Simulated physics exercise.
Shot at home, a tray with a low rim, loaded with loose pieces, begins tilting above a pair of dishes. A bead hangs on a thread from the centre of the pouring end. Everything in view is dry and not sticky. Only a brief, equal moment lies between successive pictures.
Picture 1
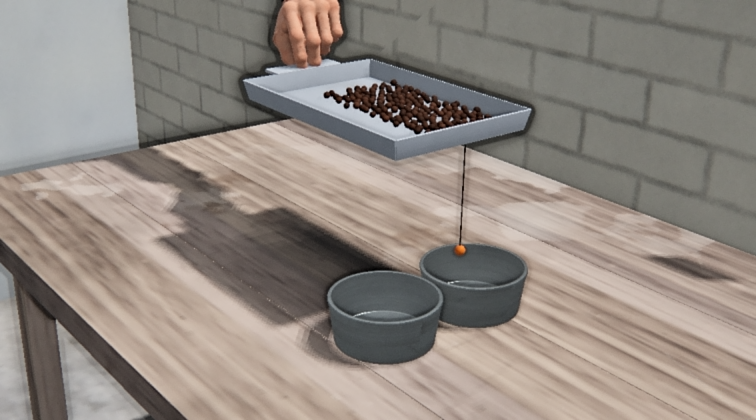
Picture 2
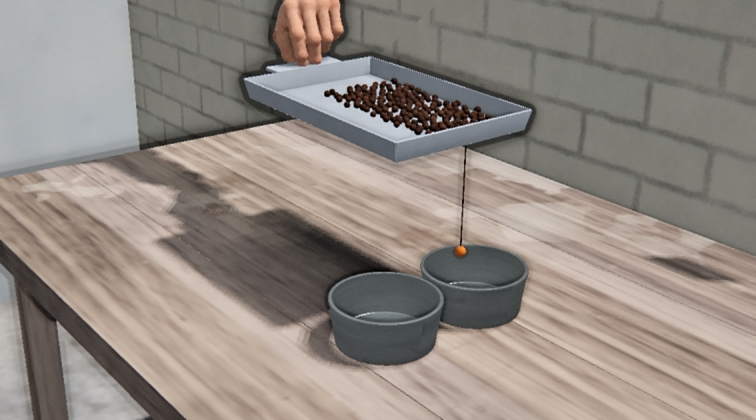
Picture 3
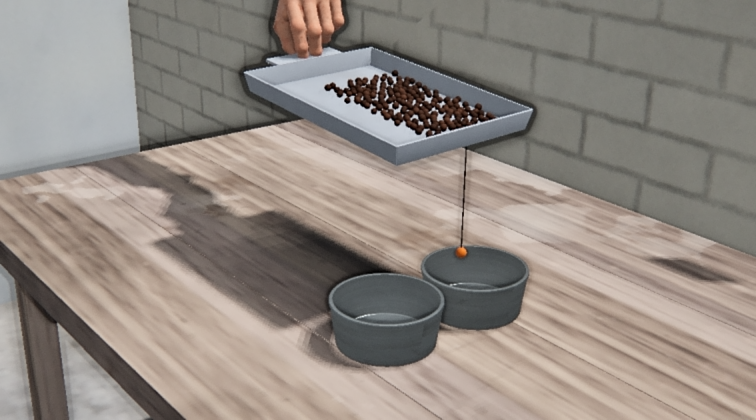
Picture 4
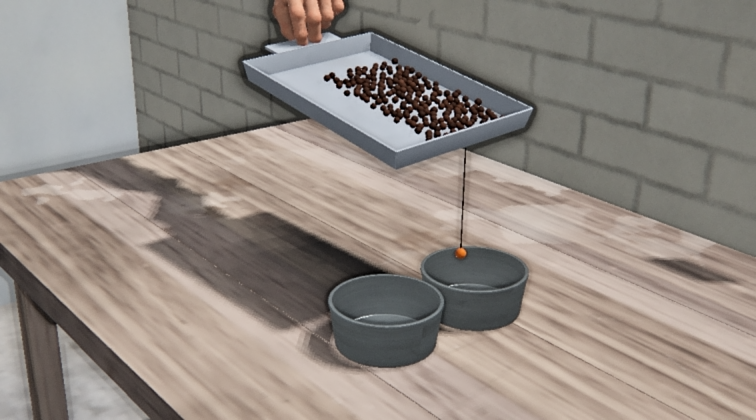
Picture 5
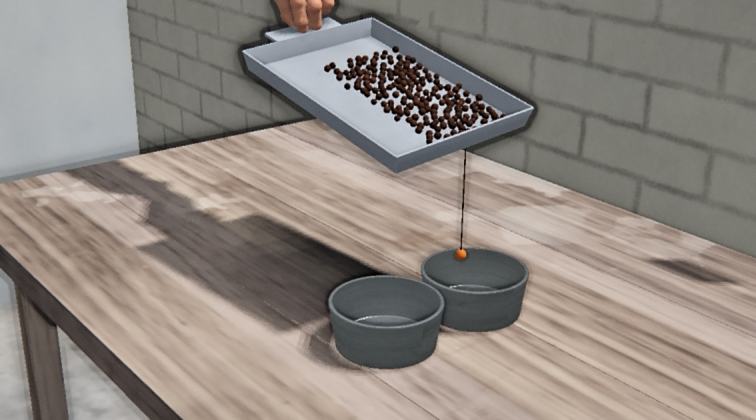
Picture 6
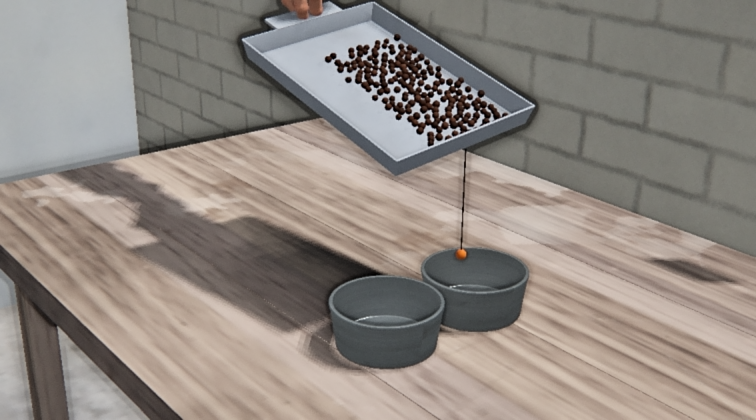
A hand steadily tilts a gray tray of small brown berries above two dark dishes.
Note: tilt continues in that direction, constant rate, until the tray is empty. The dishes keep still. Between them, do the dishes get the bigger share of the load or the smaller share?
The bigger share.
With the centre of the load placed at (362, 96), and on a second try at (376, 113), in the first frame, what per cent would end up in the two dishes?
Estimate: 90 % first, 90 % second.
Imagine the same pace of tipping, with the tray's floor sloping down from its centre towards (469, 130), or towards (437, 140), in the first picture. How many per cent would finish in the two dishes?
First heading 20 %, second heading 50 %.
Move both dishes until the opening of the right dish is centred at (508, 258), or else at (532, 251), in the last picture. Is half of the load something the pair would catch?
Result, first setup: A majority share; second setup: A minority share.
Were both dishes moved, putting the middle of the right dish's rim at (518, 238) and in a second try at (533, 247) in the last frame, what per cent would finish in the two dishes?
Approximately 0 percent, followed by approximately 20 percent.
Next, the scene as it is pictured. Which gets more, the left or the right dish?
Fuller side: Left of the pair.
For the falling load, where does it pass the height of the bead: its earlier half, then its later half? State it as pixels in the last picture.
First part (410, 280), rest (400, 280).
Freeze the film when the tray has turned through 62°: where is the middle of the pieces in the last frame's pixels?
(421, 143).
Shortly afterwards, tray tipped steeply; all but a few on the tray; only a few in the left dish; a little in the air.
Next, tray tipped right over; near a quarter on the tray; near half in the left dish; a little outside both; near a quarter in the air.
Some moments later, tray tipped past a quarter turn; the bulk in the left dish; only a few in the right dish; a little outside both.
In the end, tray tipped past a quarter turn; the bulk in the left dish; only a few in the right dish; a little outside both.
